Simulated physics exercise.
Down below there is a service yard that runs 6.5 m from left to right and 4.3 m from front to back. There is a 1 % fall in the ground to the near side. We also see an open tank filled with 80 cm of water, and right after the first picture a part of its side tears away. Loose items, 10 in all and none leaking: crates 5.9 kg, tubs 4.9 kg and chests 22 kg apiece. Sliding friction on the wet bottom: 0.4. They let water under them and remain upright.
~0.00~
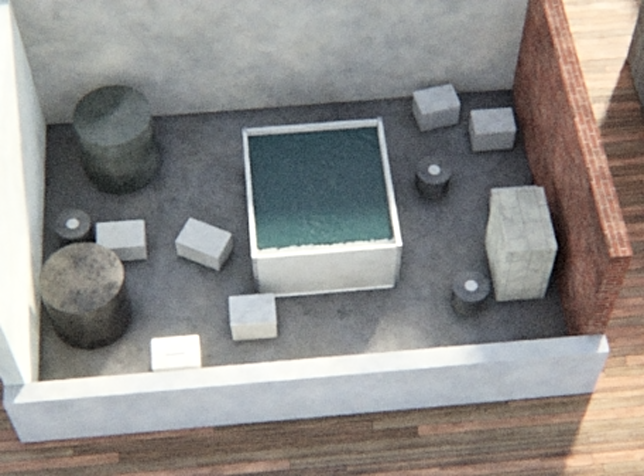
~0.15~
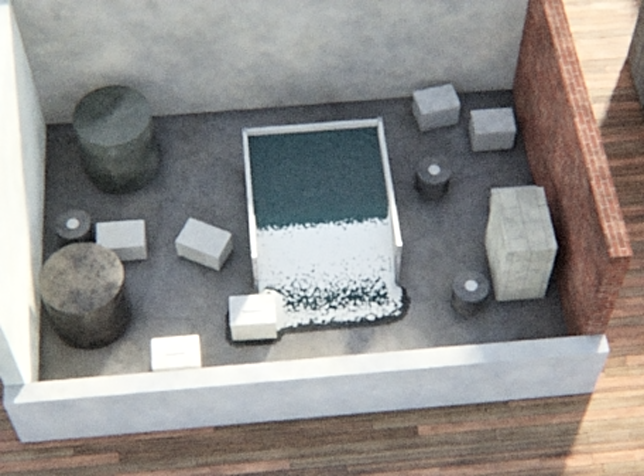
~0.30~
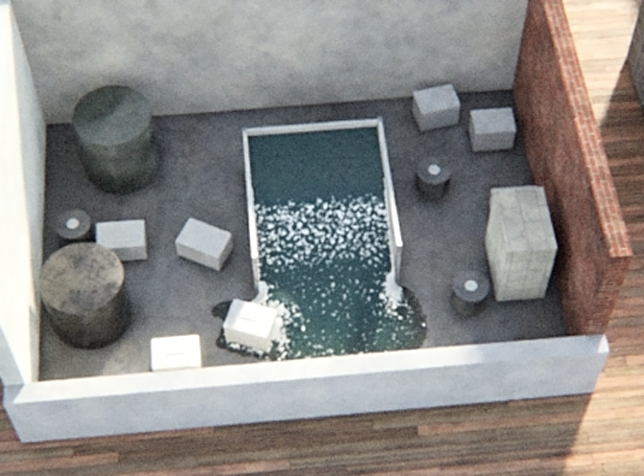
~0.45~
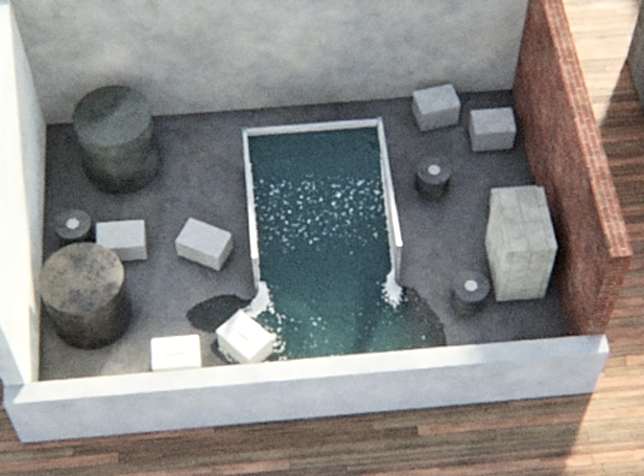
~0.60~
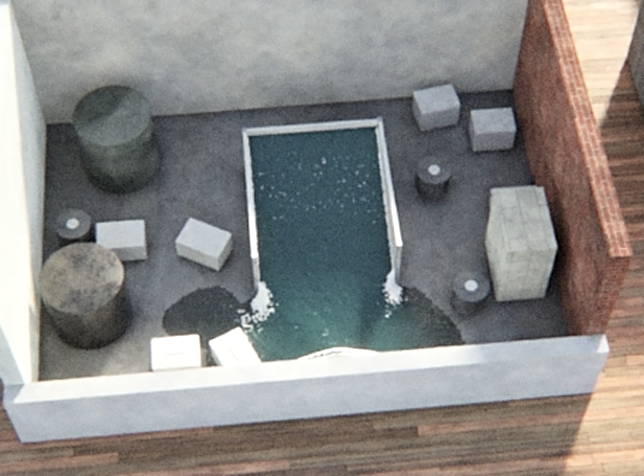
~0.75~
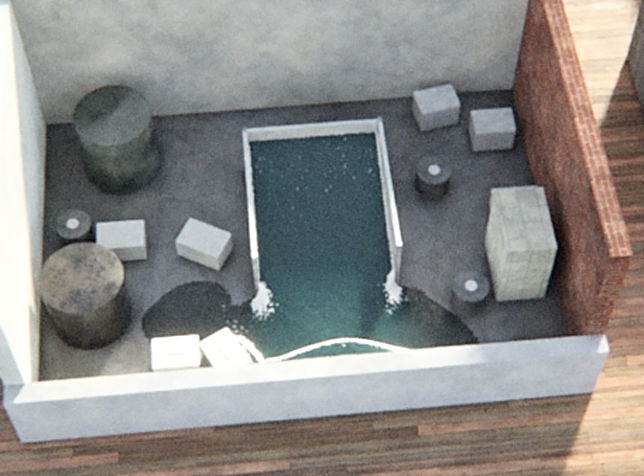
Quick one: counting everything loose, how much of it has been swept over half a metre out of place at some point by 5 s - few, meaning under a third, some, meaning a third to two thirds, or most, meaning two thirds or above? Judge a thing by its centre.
My call is most.
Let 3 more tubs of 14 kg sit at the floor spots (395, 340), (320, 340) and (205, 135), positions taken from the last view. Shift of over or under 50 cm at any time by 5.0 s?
Check, in order - exceeded, exceeded, not exceeded.
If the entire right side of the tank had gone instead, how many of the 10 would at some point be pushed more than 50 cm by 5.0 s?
The count would be 7.
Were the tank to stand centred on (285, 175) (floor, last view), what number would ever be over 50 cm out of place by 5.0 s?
That would give 9.
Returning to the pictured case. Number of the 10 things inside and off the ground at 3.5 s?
It comes to 5 of them.
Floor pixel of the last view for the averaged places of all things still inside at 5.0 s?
It works out to somewhere near (262, 167) on the floor.
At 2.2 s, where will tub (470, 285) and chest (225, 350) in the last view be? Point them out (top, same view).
Somewhere about (452, 232) and (146, 290).
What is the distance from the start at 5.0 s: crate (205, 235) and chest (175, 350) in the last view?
60 cm and 50 cm.
After 1.1 s 1 of 10 are over 50 cm from their spots; 0 afloat.
After 2.2 s 3 of 10 are over 50 cm from their spots; 2 afloat.
After 3.5 s 8 of 10 are over 50 cm from their spots; 5 afloat.
After 5.0 s 9 of 10 are over 50 cm from their spots, and 10 have been at some point; 8 afloat.
